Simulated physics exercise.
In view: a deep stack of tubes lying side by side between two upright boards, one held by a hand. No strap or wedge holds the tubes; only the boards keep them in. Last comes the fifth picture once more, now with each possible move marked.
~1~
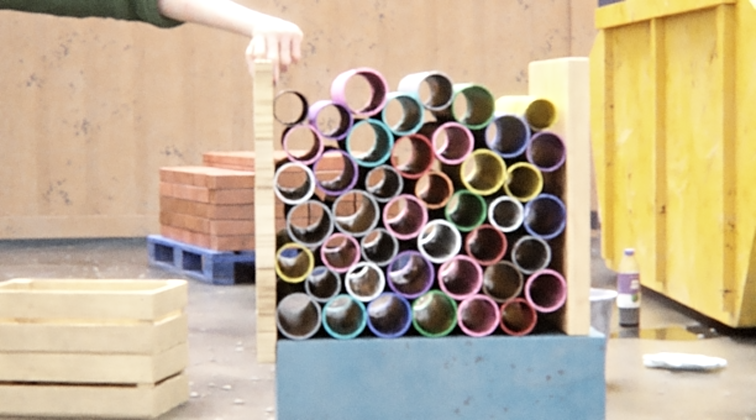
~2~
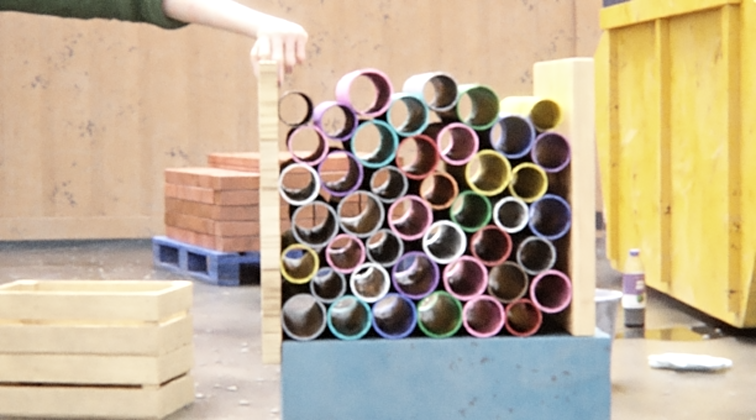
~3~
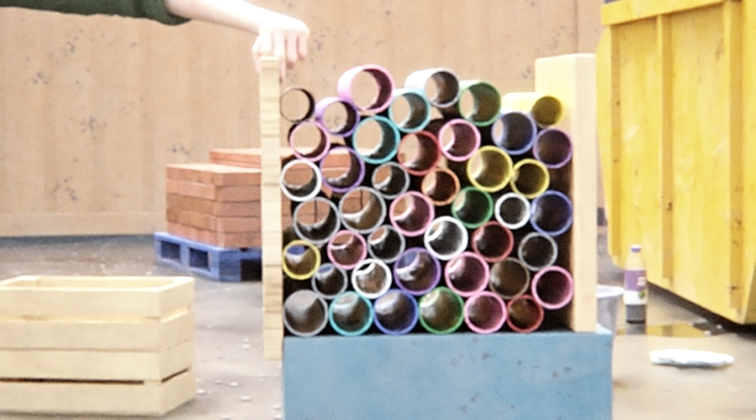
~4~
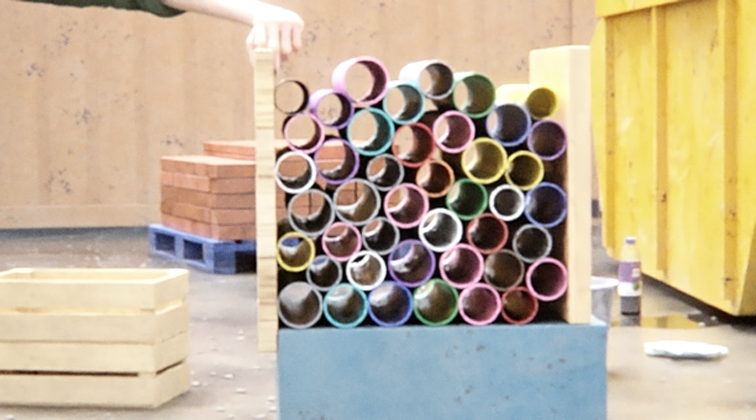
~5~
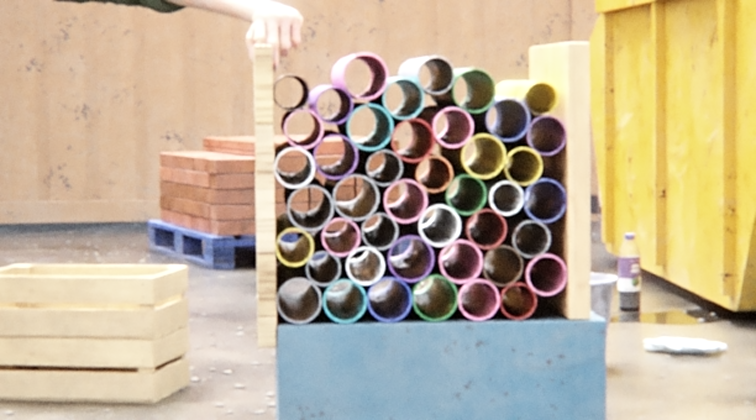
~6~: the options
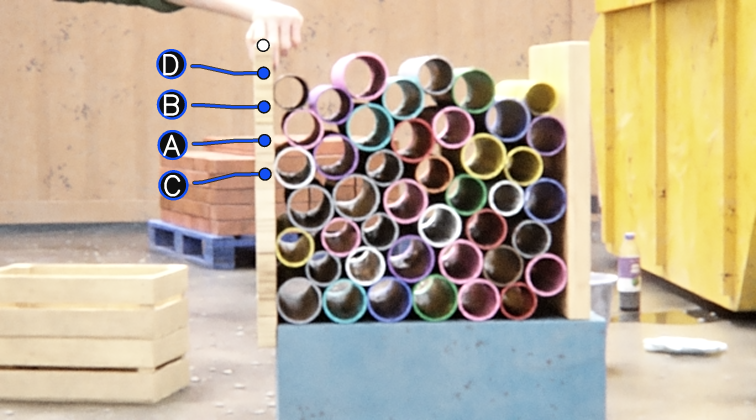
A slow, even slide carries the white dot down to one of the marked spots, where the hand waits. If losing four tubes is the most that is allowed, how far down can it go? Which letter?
Stop at C.
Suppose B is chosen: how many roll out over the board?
With B, none.
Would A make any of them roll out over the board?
Yes.
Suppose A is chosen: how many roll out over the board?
It comes to one.
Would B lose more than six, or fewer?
Fewer than six.
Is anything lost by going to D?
No, at D.
On the marked copy, A at (264, 140); B at (264, 107); C at (265, 174); D at (263, 73); the white dot at (263, 46).
With C. Early on, top of the board (274, 106).
Further on, top of the board (275, 173).
At the end, top of the board (275, 173), four out over the board.
As for the rest, A one out over the board; B none out over the board; D none out over the board.
